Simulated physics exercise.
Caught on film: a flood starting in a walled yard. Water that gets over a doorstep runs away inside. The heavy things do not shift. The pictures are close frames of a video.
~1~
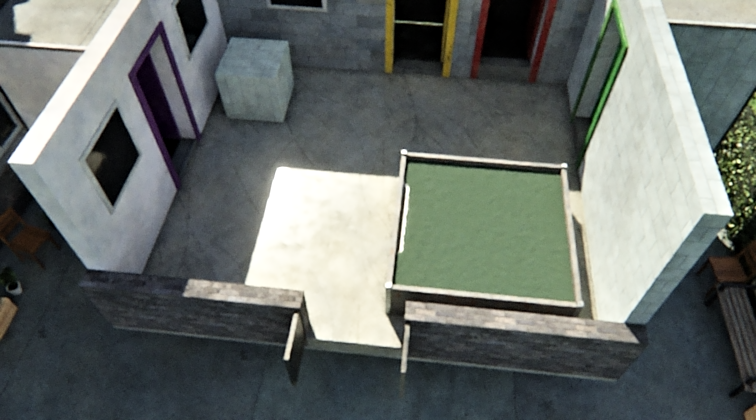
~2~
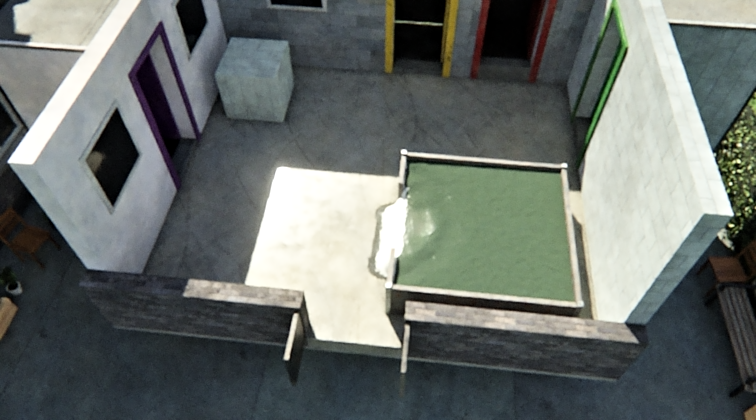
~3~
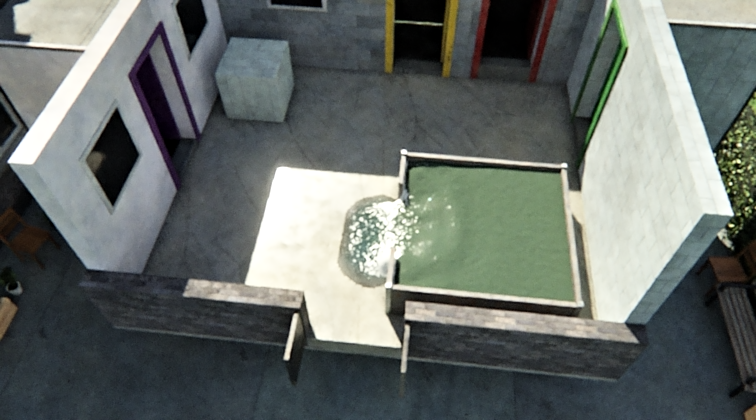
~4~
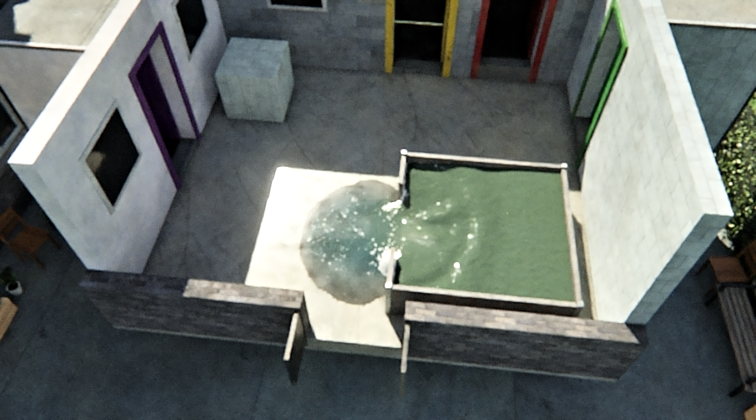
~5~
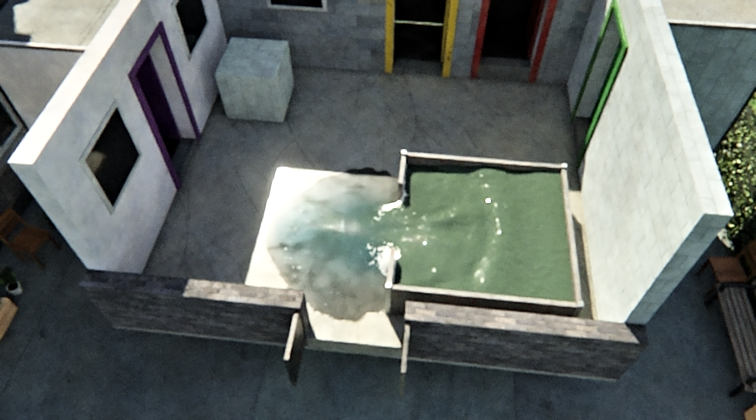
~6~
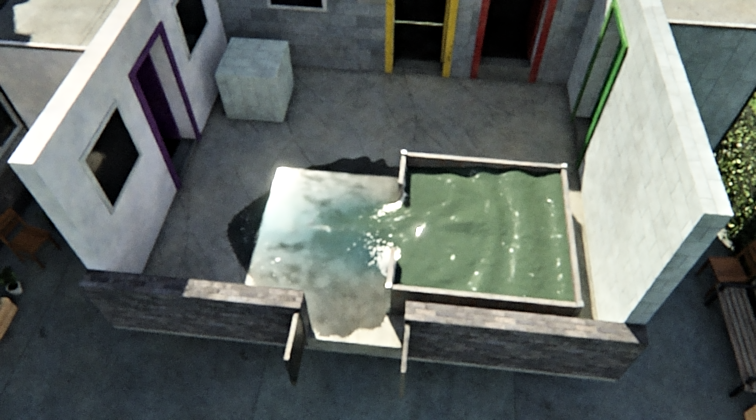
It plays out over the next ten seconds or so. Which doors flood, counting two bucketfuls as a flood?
The red door stays under that; the yellow door stays under that; the purple door takes more than that; the green door stays under that.
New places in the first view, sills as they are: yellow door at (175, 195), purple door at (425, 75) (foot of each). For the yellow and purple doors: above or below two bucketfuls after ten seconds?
In short: Yellow is over; purple is under.
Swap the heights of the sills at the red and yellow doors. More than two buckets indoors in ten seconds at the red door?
One by one: The red door takes less.
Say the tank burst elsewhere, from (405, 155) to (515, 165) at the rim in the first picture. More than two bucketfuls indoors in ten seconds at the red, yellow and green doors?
Red door takes less; yellow door takes more; green door takes less.
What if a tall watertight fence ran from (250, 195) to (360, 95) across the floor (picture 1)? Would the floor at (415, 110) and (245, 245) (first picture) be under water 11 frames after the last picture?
In that order: Free of water, under water.
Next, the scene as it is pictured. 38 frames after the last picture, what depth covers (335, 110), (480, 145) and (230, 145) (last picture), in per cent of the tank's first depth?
In that order: 10, 0 and 30 per cent.
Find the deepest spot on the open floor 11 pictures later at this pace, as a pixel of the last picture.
Close to (131, 302).
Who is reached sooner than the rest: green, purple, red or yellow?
That is the purple door.
A moment on, water covers 35 % of the floor; the red door not reached, the yellow door not reached, the purple door not reached, the green door not reached.
Next, water covers 45 % of the floor; the red door not reached, the yellow door not reached, the purple door over two buckets in, the green door not reached.
Then, water covers 50 % of the floor; the red door not reached, the yellow door not reached, the purple door far over two buckets in, the green door not reached.
Later, water covers 75 % of the floor; the red door not reached, the yellow door wet at the sill, nothing in, the purple door far over two buckets in, the green door not reached.
In the end, water covers 95 % of the floor; the red door wet at the sill, nothing in, the yellow door wet at the sill, nothing in, the purple door far over two buckets in, the green door wet at the sill, nothing in.
